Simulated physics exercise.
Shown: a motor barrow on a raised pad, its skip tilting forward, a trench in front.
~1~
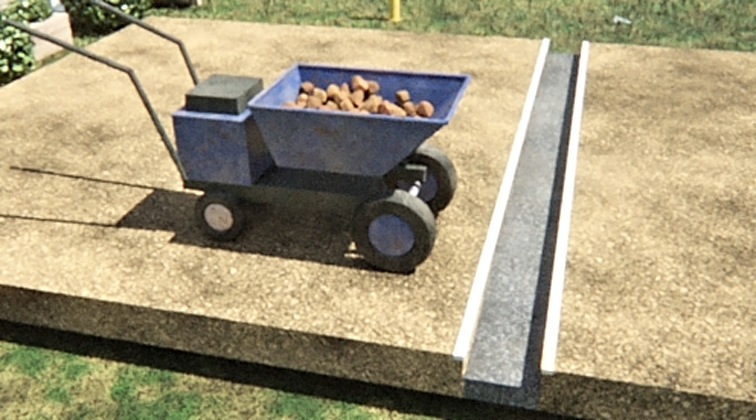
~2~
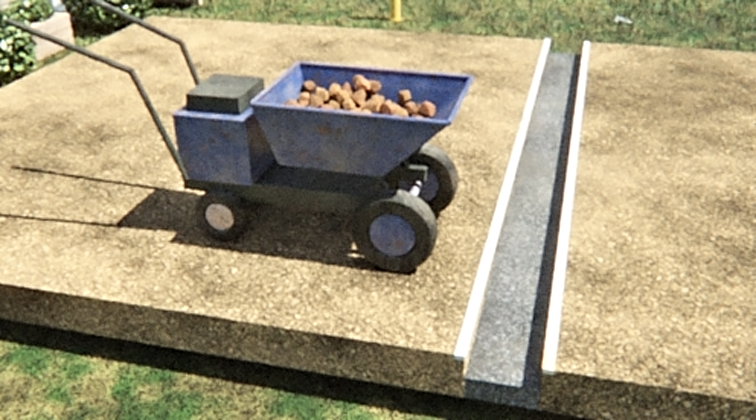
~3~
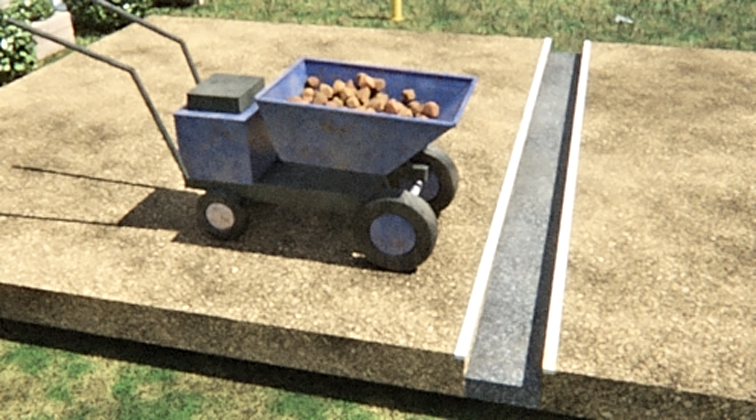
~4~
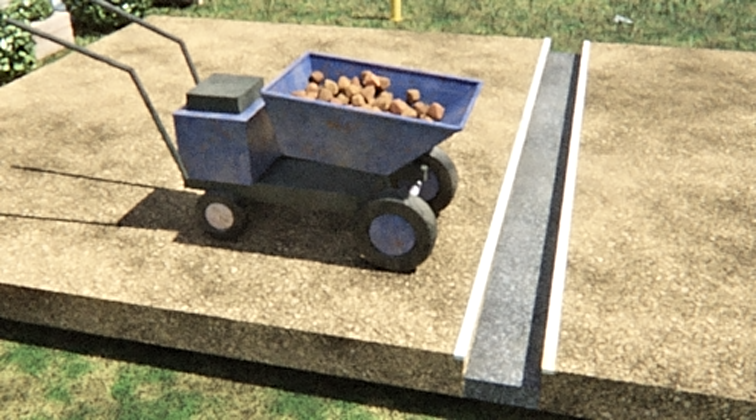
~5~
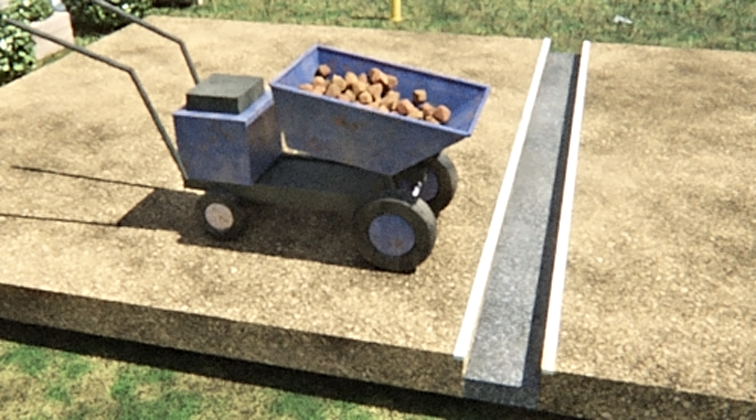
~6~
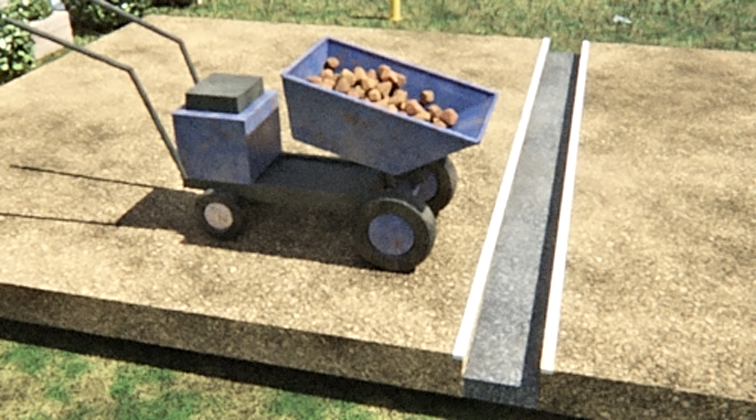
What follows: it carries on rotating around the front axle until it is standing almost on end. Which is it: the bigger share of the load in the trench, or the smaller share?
Minority in.
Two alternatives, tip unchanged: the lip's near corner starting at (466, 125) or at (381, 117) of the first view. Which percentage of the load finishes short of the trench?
Try 1 about 0 %, try 2 about 10 %.
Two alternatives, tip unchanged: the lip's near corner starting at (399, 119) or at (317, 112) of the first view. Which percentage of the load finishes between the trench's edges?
About 80 and 40 per cent.
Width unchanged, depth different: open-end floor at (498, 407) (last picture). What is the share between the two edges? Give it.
It works out to some 40 per cent.
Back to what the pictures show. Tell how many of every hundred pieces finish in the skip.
It comes to about 5 percent.
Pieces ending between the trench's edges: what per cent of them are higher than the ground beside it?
Near 20 %.
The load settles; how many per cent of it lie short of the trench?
About 0 %.
Just after the last frame, skip tipped steeply; every one in the skip.
A moment on, skip tipped steeply; roughly two thirds in the skip; about a tenth in or heaped over the trench; roughly a quarter beyond it; just a few falling.
Further on, skip tipped right over; about a tenth in the skip; roughly a quarter in or heaped over the trench; roughly two thirds beyond it.
When it is over, skip tipped right over; just a few in the skip; roughly a third in or heaped over the trench; roughly two thirds beyond it.
